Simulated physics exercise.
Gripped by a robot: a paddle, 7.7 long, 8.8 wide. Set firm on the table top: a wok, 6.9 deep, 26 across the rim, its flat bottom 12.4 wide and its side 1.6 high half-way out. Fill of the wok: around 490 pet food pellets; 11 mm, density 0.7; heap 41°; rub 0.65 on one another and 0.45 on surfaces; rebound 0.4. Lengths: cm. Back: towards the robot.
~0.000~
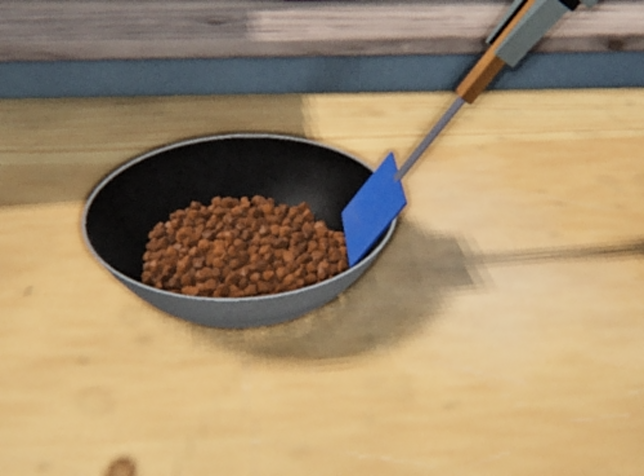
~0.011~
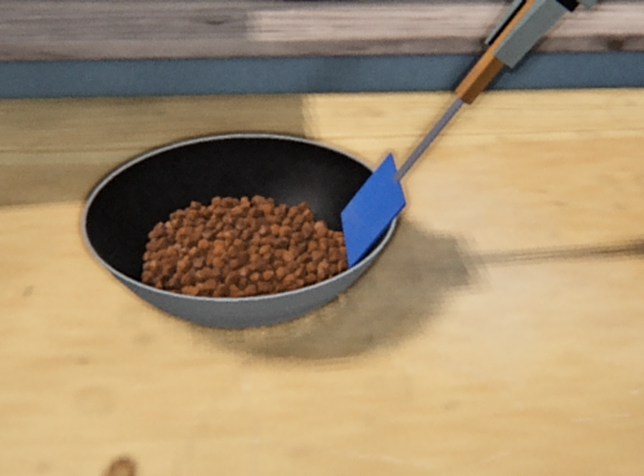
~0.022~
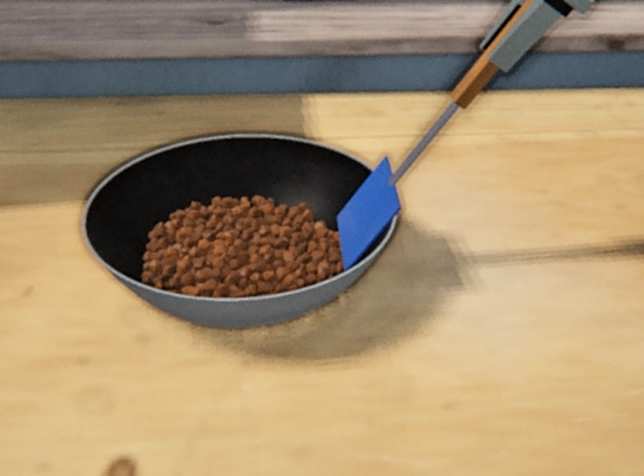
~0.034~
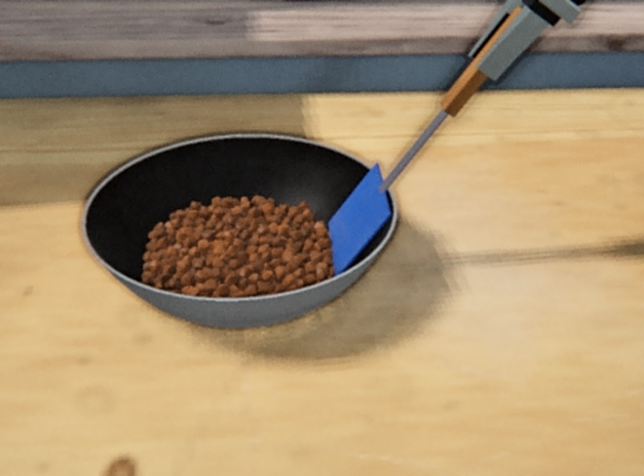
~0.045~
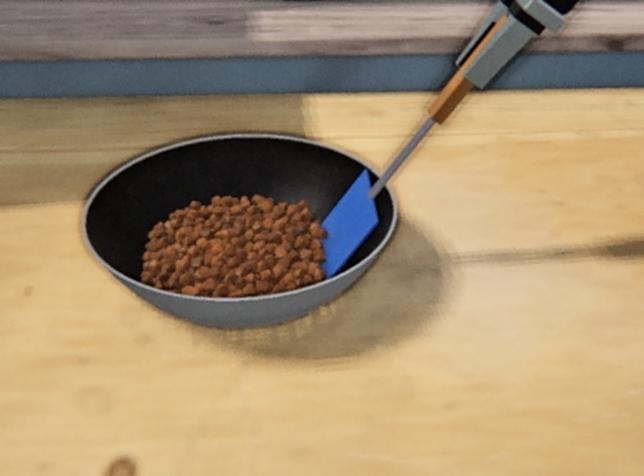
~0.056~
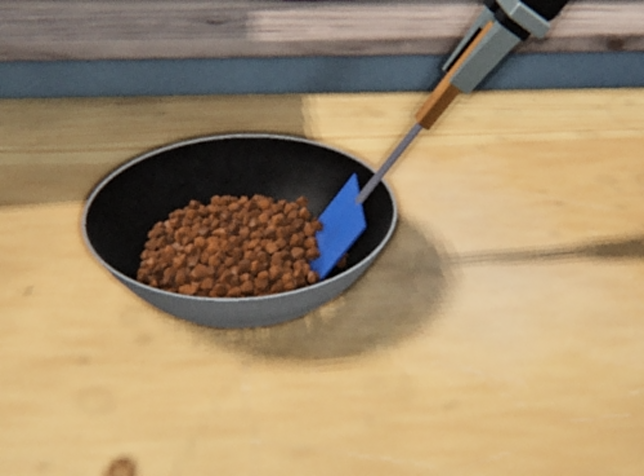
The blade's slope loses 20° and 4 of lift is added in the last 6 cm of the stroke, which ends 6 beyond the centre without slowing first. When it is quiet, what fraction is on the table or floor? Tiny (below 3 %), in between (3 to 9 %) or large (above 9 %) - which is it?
In between, so 3 to 9 %.
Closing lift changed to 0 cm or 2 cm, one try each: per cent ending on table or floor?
First try about 5 %, second try about 5 %.
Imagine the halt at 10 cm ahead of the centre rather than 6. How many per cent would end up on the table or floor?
That would give close to 40 per cent.
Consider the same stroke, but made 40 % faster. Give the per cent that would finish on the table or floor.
Then around 15 percent would finish on the table or floor.
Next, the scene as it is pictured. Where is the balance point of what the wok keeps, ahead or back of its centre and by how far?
Offset forward: Around 5.0 cm.
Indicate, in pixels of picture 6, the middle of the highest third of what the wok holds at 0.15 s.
(176, 228).
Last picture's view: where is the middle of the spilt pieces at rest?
Roughly at (22, 271) in the final view.
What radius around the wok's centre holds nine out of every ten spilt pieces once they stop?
The distance is roughly 30 cm.
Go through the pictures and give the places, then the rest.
The first frame shows paddle top edge at (399, 176), sloping 56°; upper third of the load around (244, 246), from x 150 to 345, top at y 200; 489 in the wok.
The second frame shows paddle top edge at (398, 177), sloping 56°; upper third of the load around (244, 246), from x 150 to 345, top at y 200.
The third frame shows paddle top edge at (393, 180), sloping 56°; upper third of the load around (244, 246), from x 150 to 345, top at y 200.
The fourth frame shows paddle top edge at (384, 187), sloping 56°; upper third of the load around (243, 246), from x 150 to 345, top at y 200.
The fifth frame shows paddle top edge at (372, 194), sloping 56°; upper third of the load around (241, 247), from x 145 to 345, top at y 200.
The sixth frame shows paddle top edge at (360, 199), sloping 56°; upper third of the load around (243, 244), from x 145 to 340, top at y 200; 489 in the wok.
After 0.10 s, sloping 56°, highest piece 8 above the table; 489 in the wok.
After 0.15 s, sloping 49°, highest piece 14 above the table; 488 in the wok, 1 on the blade or in flight.
After 0.37 s, sloping 36°, highest piece 13 above the table; 459 in the wok, 9 on the table or floor, 21 on the blade or in flight.
After 1.42 s, sloping 36°, highest piece 7 above the table; 459 in the wok, 30 on the table or floor.
At rest, 459 in the wok, 30 on the table or floor. That is 6 % on the table or floor.
